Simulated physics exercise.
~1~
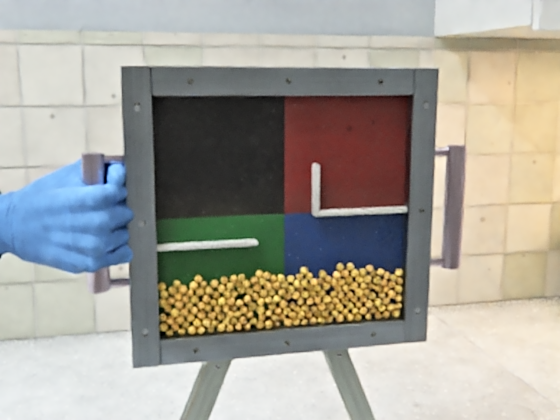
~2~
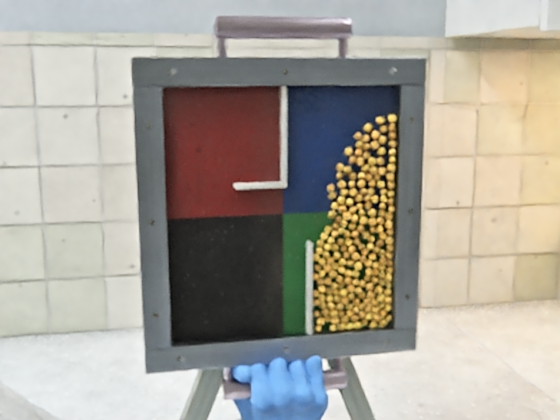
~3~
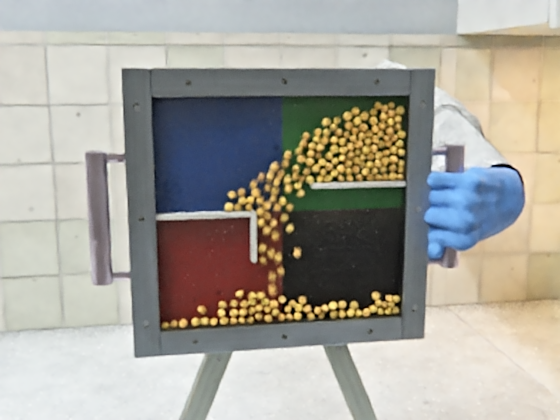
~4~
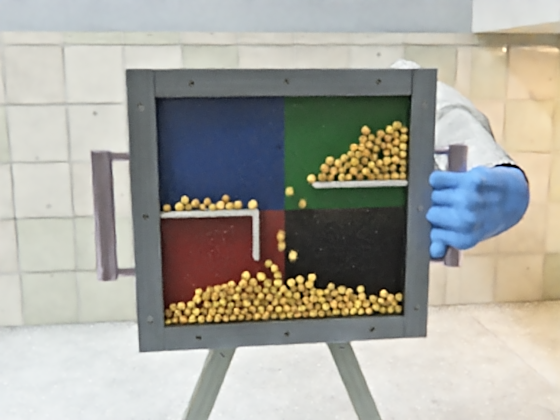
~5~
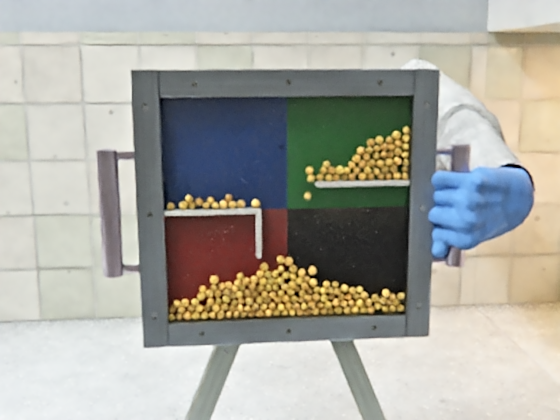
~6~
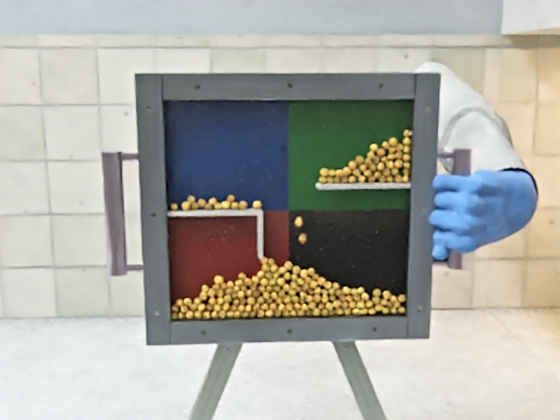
In a tiled room, a gloved hand turns a four-coloured box upside down, spilling beads into piles.
